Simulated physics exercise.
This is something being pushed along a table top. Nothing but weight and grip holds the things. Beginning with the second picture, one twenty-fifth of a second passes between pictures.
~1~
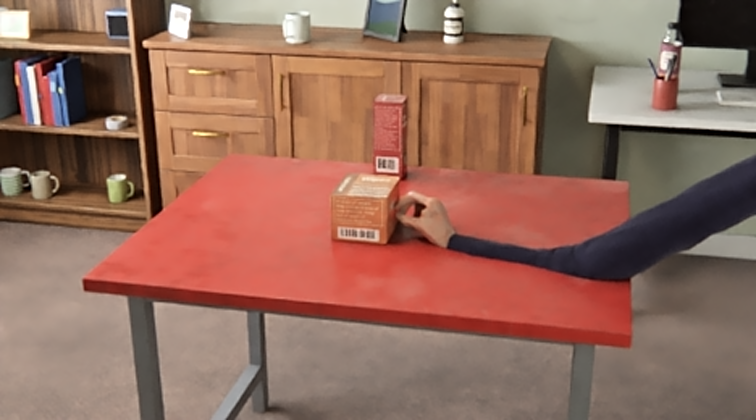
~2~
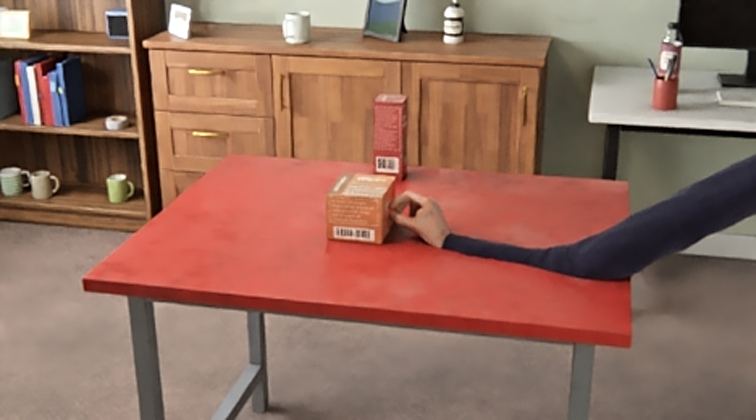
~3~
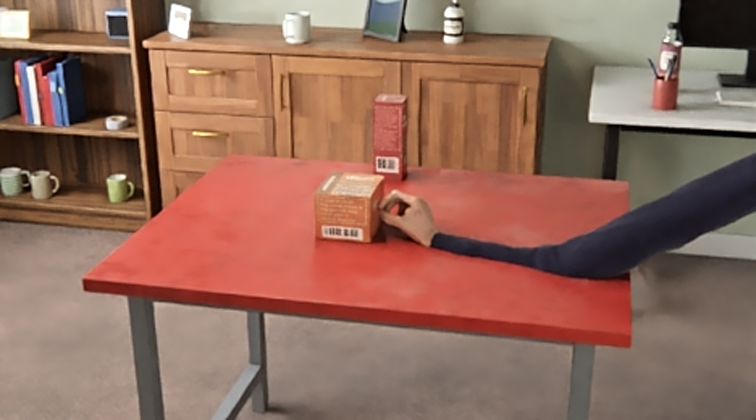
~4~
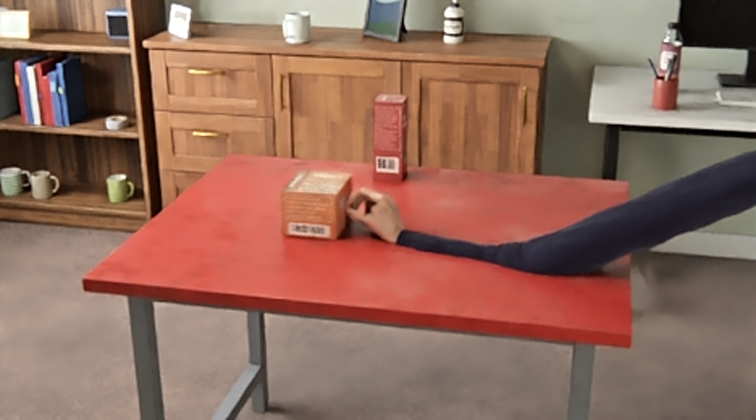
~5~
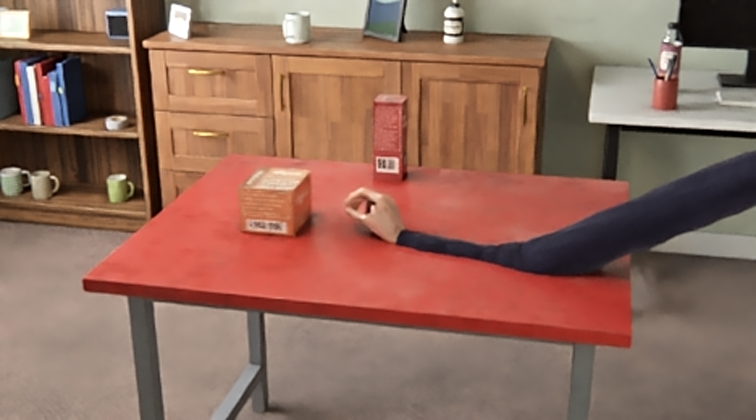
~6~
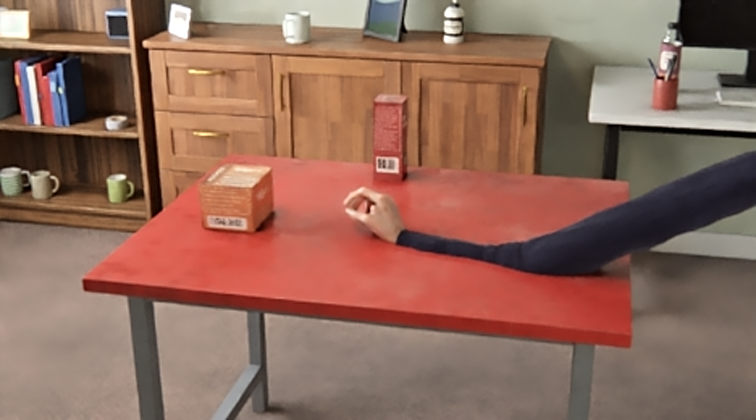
On a red table top, a hand pushes an orange box left, and it slides away.
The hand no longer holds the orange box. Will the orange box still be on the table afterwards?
Looks to me like it has gone overboard from the table.
Then, 0.30 s on from there, orange box now off the table.
Then, 0.50 s on from there, things are still on the move.
In the end, off the table, orange box.
